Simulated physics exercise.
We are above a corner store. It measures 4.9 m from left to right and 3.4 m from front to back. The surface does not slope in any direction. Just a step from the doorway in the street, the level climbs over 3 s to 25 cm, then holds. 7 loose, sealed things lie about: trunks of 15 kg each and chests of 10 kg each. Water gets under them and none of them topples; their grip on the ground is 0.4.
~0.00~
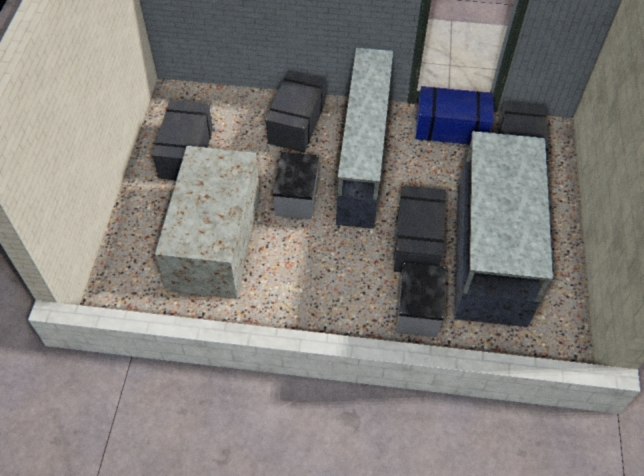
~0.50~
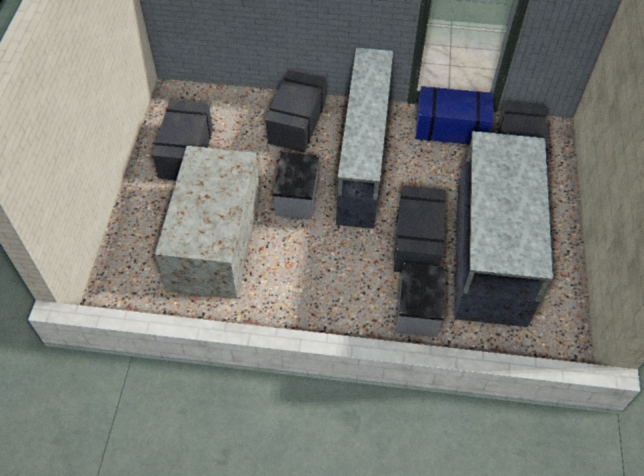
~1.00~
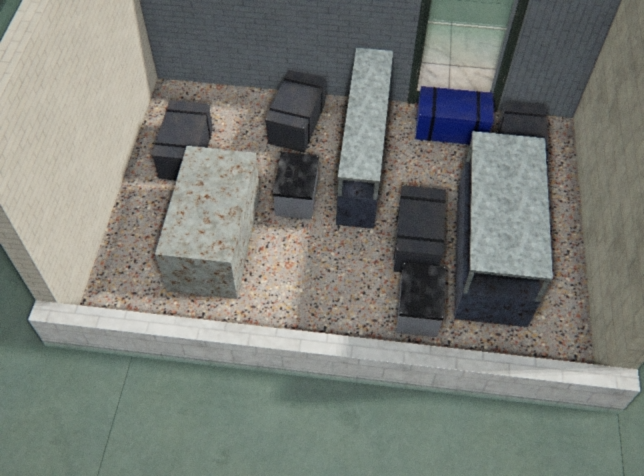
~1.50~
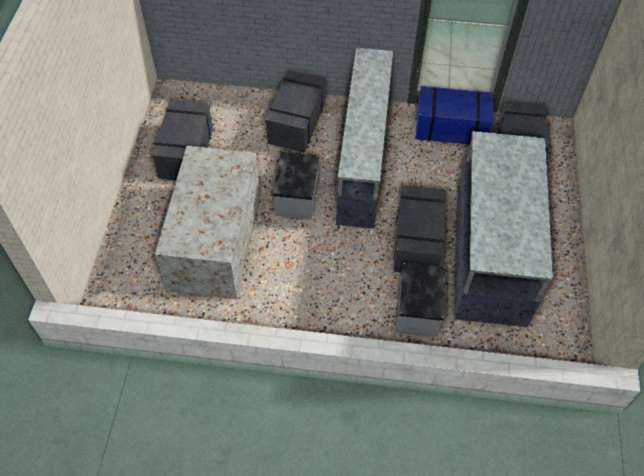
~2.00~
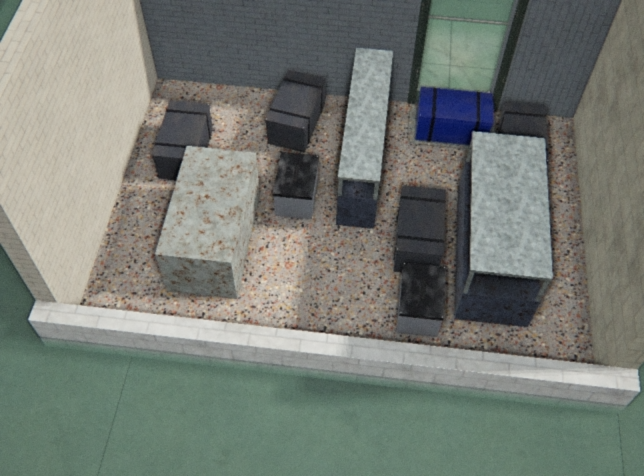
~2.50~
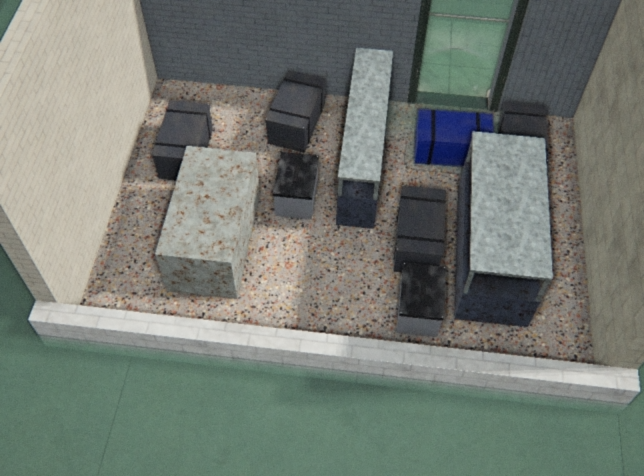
The video shows a small walled store seen from above, with dark boxes and stone-topped blocks inside, as greenish water covers the street outside; water then appears at the doorway and the blue trunk there shifts slightly inward.
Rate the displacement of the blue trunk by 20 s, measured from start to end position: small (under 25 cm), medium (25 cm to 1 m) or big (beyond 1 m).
Big.
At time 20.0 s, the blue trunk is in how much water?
About 17 cm.
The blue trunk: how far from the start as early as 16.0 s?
Roughly 300 cm.
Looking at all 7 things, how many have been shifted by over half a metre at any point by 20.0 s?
It works out to 7.
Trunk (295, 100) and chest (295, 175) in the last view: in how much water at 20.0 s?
Depth approx. 17 cm / 18 cm.
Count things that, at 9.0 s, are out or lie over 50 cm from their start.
I make it 1 by then.
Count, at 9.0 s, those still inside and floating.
By my count, 4.
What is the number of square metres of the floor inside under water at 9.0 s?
About 12.0 m2.
After 4.0 s the blue trunk is near (440, 159), 0.9 m from its start, afloat; 1 afloat.
After 9.0 s the blue trunk is near (443, 186), 1.3 m from its start, afloat; 4 afloat.
After 16.0 s the blue trunk is near (273, 263), 2.9 m from its start, afloat; 7 afloat.
After 20.0 s the blue trunk is near (259, 281), 3.1 m from its start, afloat; 7 afloat.
